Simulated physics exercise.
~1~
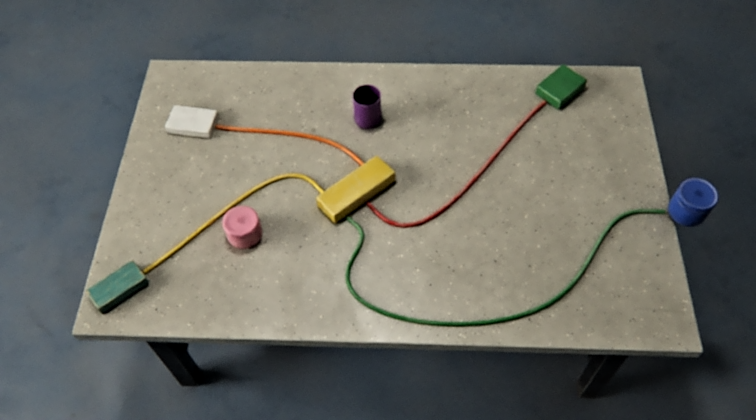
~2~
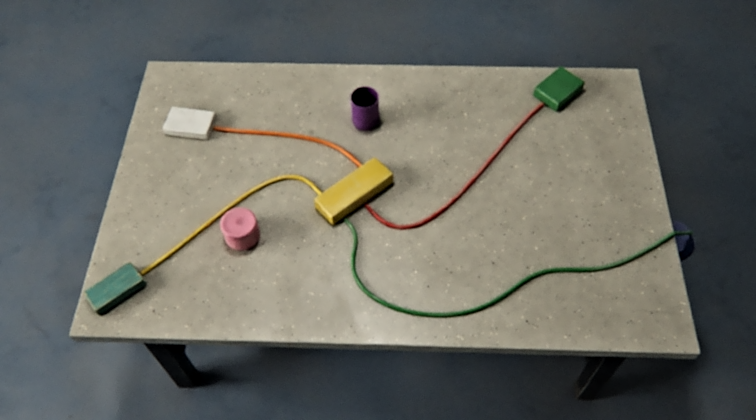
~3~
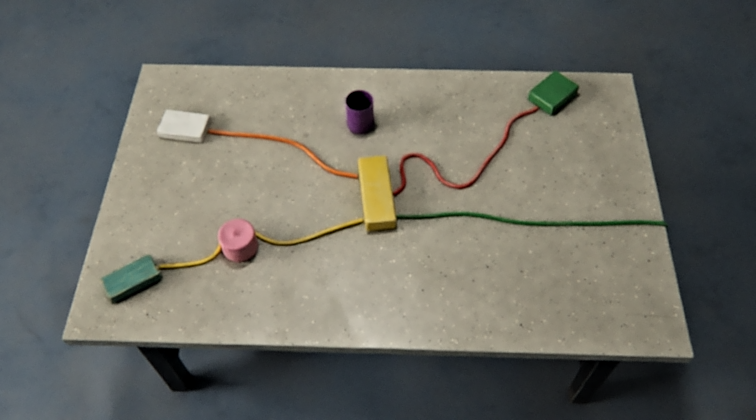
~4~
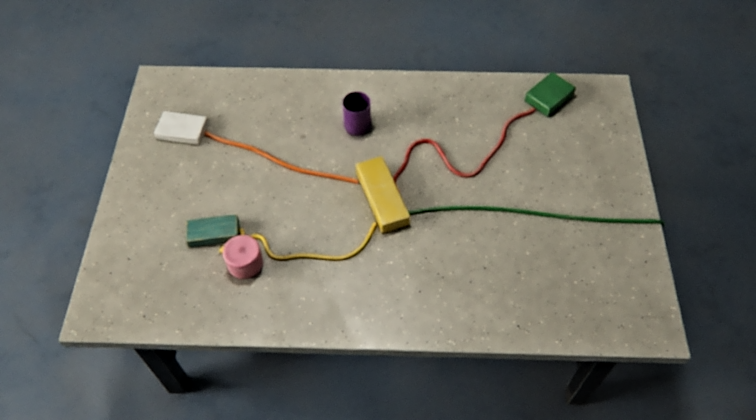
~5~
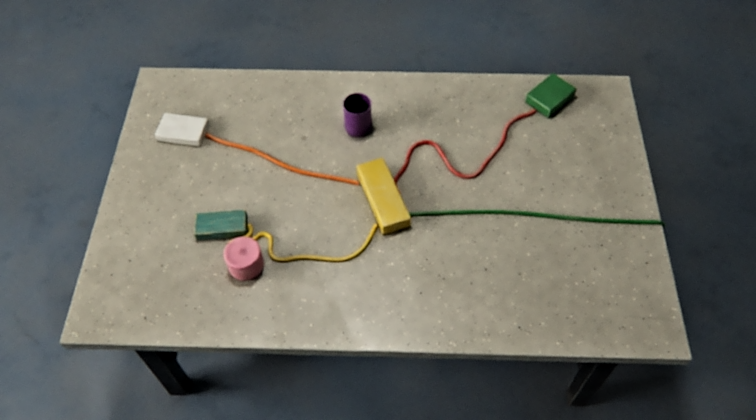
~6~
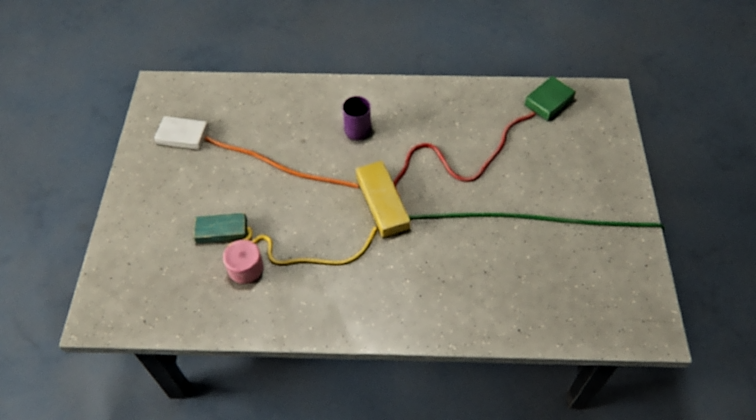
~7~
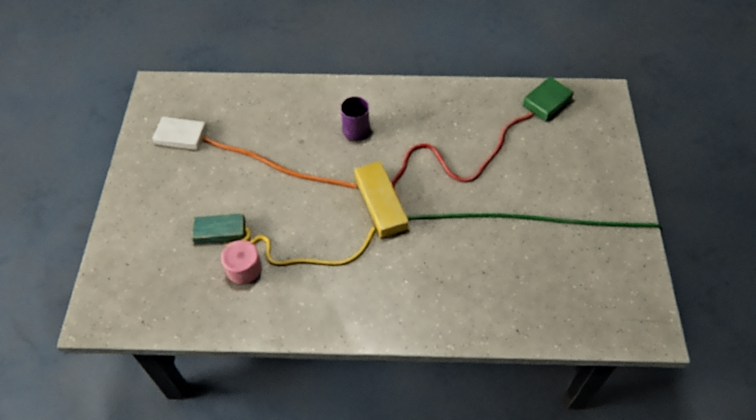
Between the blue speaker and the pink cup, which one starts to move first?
The blue speaker moves first, dropping over the right edge of the table. The pink cup shifts slightly only later, as the teal box slides up beside it.
